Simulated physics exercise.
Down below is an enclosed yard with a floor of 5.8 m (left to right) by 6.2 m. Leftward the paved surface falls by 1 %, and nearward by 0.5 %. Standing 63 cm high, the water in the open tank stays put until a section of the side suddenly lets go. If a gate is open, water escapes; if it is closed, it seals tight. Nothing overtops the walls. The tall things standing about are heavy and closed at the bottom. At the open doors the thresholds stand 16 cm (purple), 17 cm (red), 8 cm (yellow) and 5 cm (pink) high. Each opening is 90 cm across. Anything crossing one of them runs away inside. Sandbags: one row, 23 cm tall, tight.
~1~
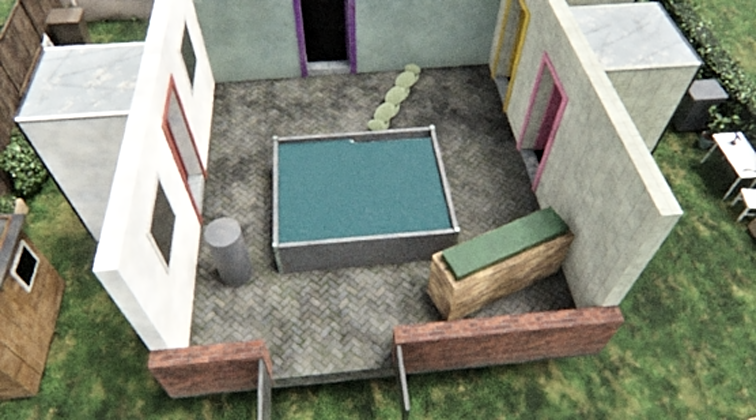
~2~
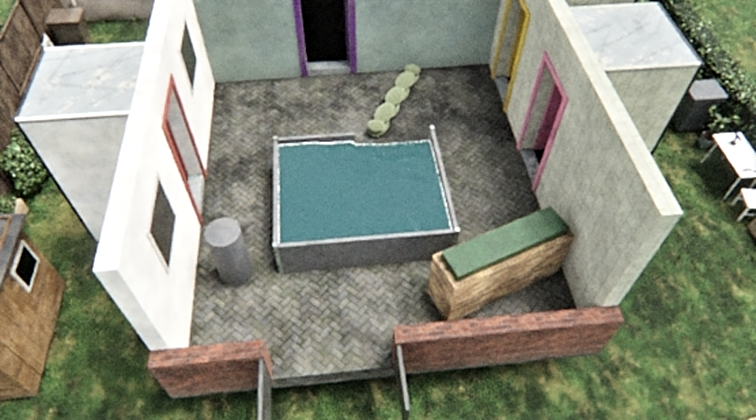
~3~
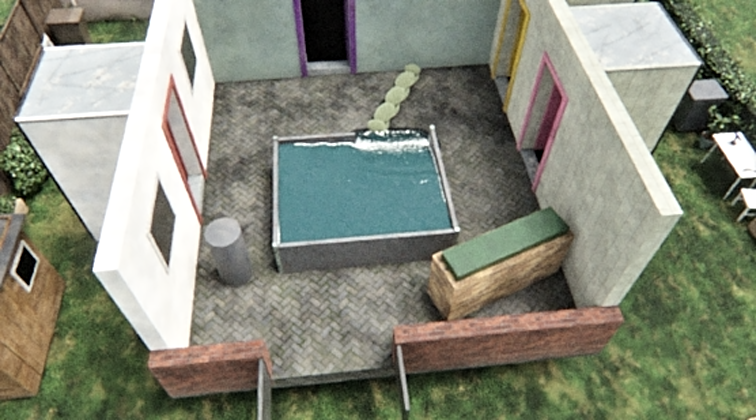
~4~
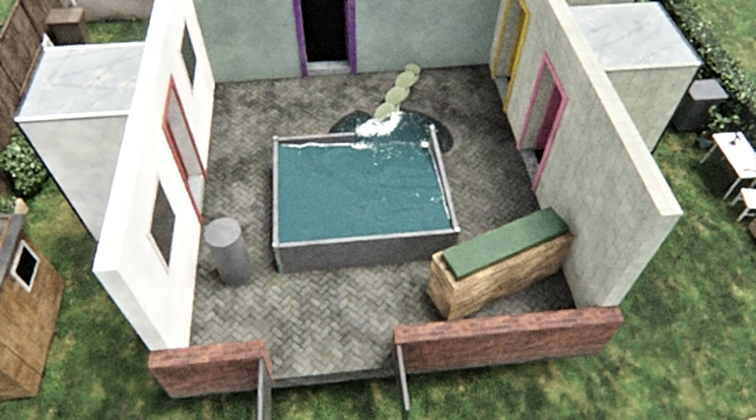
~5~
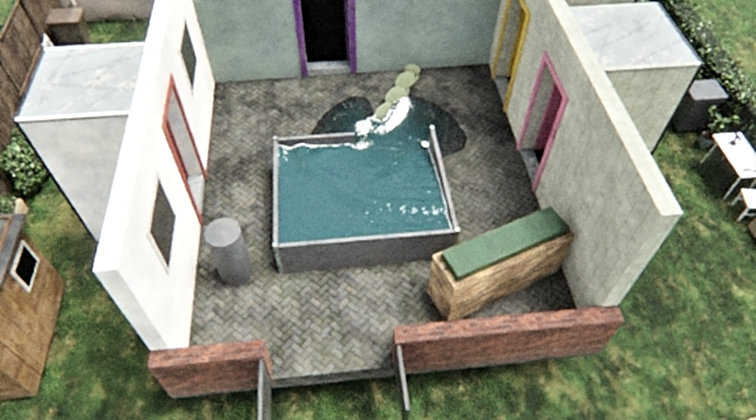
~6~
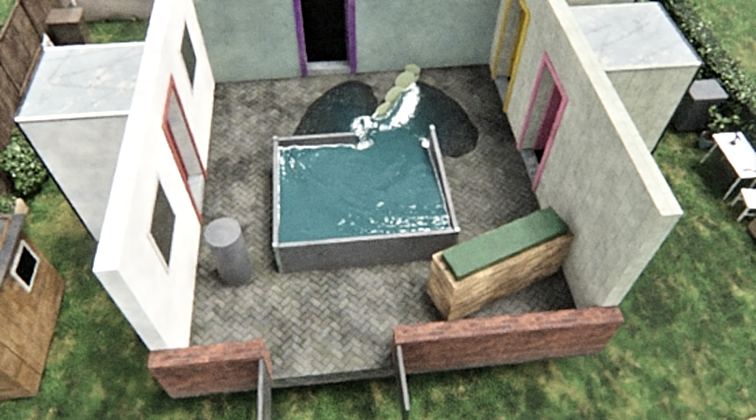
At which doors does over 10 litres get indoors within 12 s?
In the end the purple door holds the inflow within the limit, the red door holds the inflow within the limit, the yellow door lets the inflow top the limit, the pink door lets the inflow top the limit.
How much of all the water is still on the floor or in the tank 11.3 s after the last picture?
Roughly 78 per cent is still there.
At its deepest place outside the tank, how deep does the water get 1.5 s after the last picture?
I'd say near 46 centimetres.
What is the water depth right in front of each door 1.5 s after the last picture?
You'd get purple at 16 cm, red at 0 cm, yellow at 29 cm, and pink at 0 cm.
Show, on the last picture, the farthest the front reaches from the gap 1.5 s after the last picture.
Somewhere near pixel (215, 85).
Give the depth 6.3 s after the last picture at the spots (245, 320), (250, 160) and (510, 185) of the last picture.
Reading - approx. 3 / 7 / 6 cm.
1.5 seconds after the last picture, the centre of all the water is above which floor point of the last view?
Roughly (376, 166) in the last picture.
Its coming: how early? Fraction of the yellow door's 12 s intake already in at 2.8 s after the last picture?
Some 45 per cent by then.
Then, 0.7 s after the last picture water covers 30 % of the floor and is deepest (40 cm) near (374, 142); purple door 12 cm at the sill, 0 L in, red door not reached, yellow door not reached, pink door not reached.
Then, 1.5 s after the last picture water covers 40 % of the floor and is deepest (46 cm) near (482, 66); purple door 16 cm at the sill, 1 L in, red door not reached, yellow door 29 cm at the sill, 50 L in, pink door not reached.
Then, 2.8 s after the last picture water covers 50 % of the floor and is deepest (30 cm) near (415, 71); purple door 13 cm at the sill, 2 L in, red door 4 cm at the sill, 0 L in, yellow door 27 cm at the sill, 237 L in, pink door 5 cm at the sill, 0 L in.
Then, 6.3 s after the last picture water covers 90 % of the floor and is deepest (18 cm) near (397, 114); purple door 8 cm at the sill, 2 L in, red door 6 cm at the sill, 0 L in, yellow door 16 cm at the sill, 478 L in, pink door 8 cm at the sill, 9 L in.
Then, 11.3 s after the last picture water covers 95 % of the floor and is deepest (14 cm) near (187, 371); purple door 3 cm at the sill, 2 L in, red door 11 cm at the sill, 0 L in, yellow door 8 cm at the sill, 521 L in, pink door 9 cm at the sill, 44 L in.
